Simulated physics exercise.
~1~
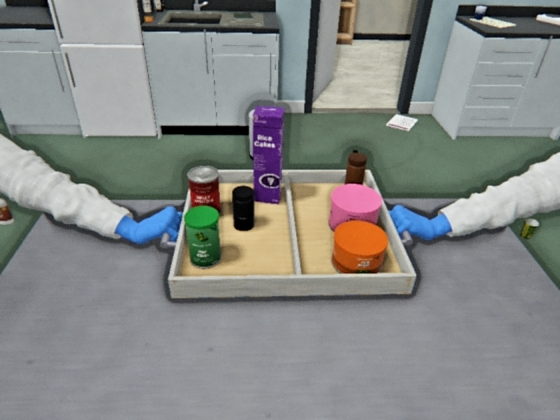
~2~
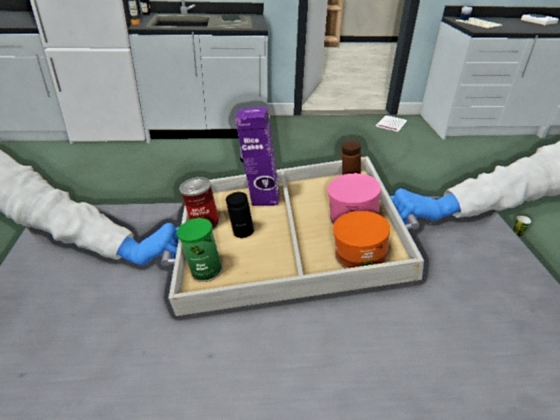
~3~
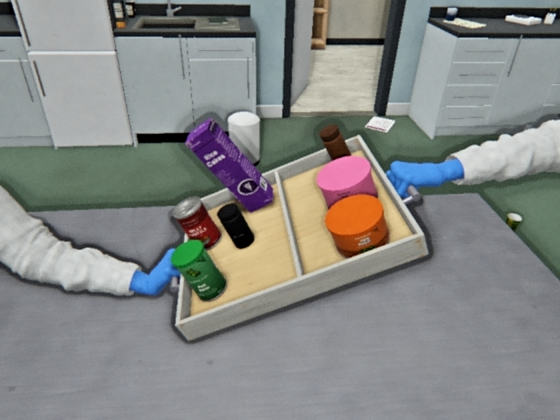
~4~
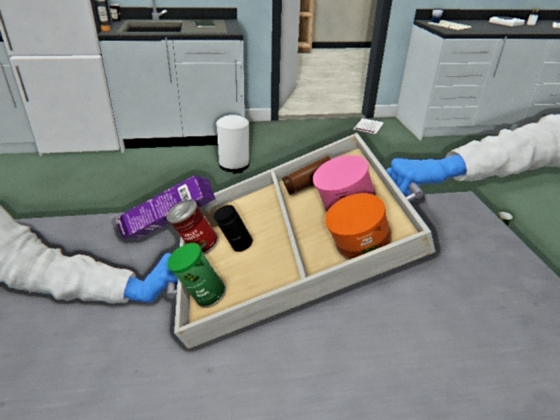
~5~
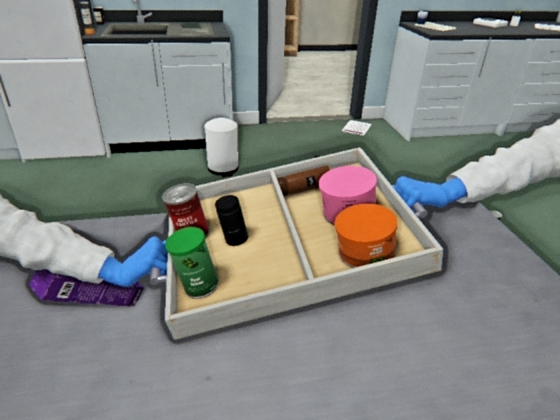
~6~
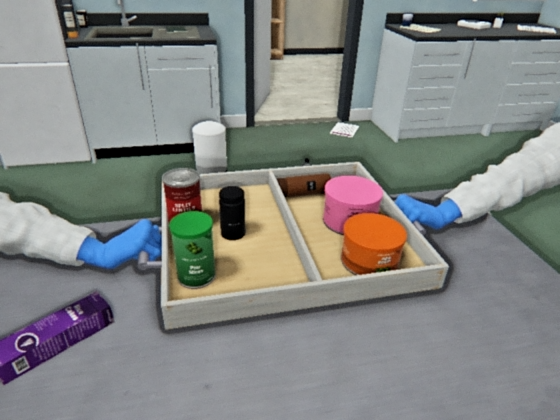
We see two gloved hands tilt a divided tray down to the left, and a tall purple carton topples over the rim onto the grey surface while a brown shaker falls on its side; the hands level the tray, with the other items still standing on it.
